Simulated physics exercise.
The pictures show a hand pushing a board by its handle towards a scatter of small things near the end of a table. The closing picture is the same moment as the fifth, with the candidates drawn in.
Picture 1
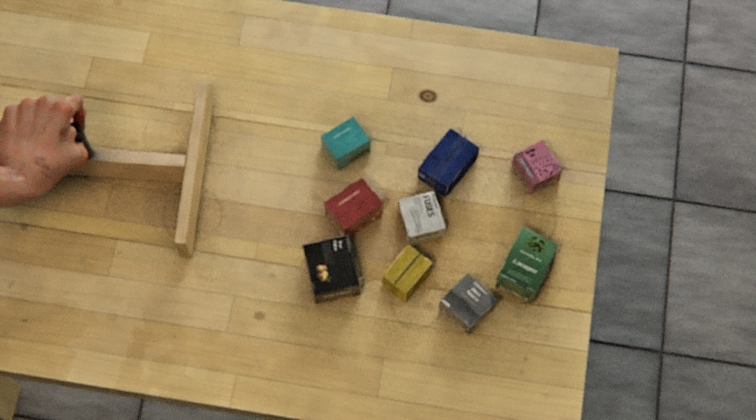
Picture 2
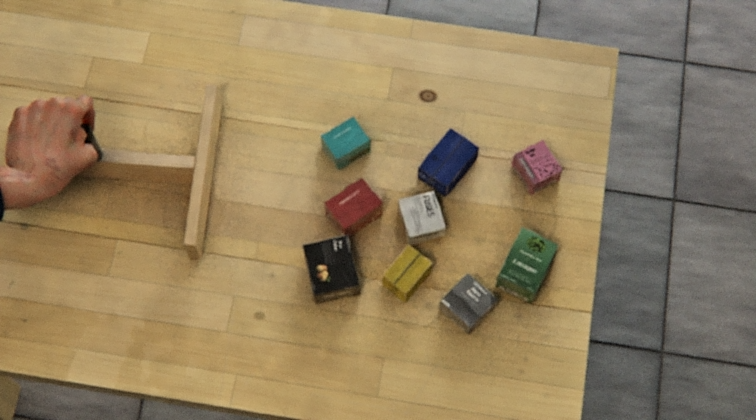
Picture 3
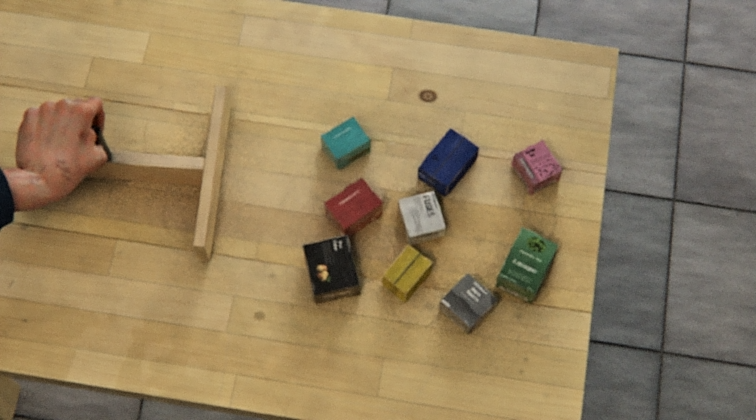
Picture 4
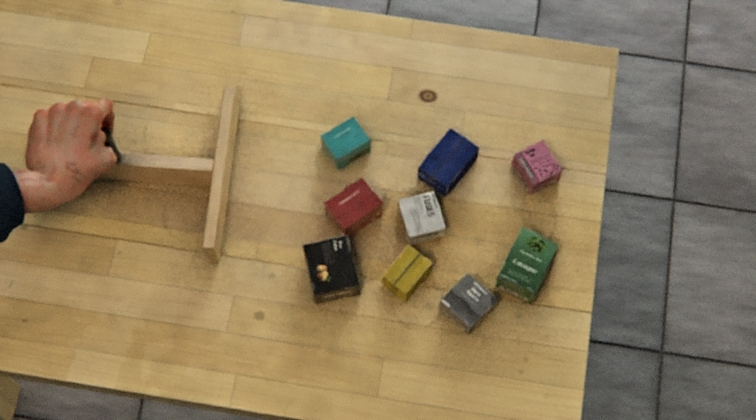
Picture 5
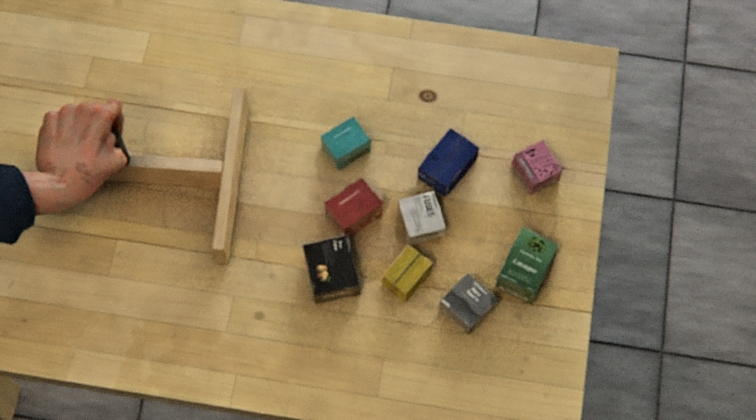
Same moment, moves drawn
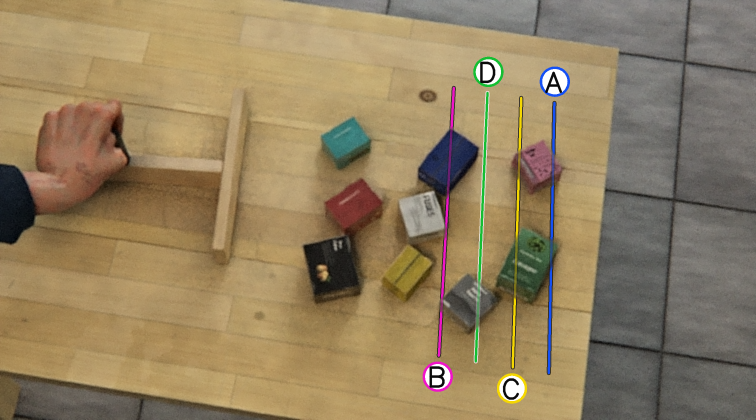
A wooden board, pushed by a hand gripping its handle, slides slowly a short way to the right across a wooden table. Small boxes in turquoise, blue, pink, red, white, black, yellow, grey and green lie scattered ahead of it, all staying still, and a gap remains between them and the board.
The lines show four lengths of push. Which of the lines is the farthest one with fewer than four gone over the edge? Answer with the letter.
Line C.
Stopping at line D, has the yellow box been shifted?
By then, yes.
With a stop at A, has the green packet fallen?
Yes.
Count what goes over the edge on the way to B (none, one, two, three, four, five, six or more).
In all, none.
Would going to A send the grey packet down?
Yes.
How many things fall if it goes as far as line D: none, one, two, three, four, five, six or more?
By then, none.
On the marked copy, A at (552, 232); B at (447, 216); C at (517, 226); D at (482, 221).
With C. Early on, board (332, 182); black packet (355, 274); turquoise packet (369, 146).
Further on, board (435, 198); green packet (537, 266); grey packet (509, 320).
At the end, board (516, 210); green packet over the edge; pink packet over the edge; two fallen.
As for the rest, A drops five; B is within the limit but short; D is within the limit but short.
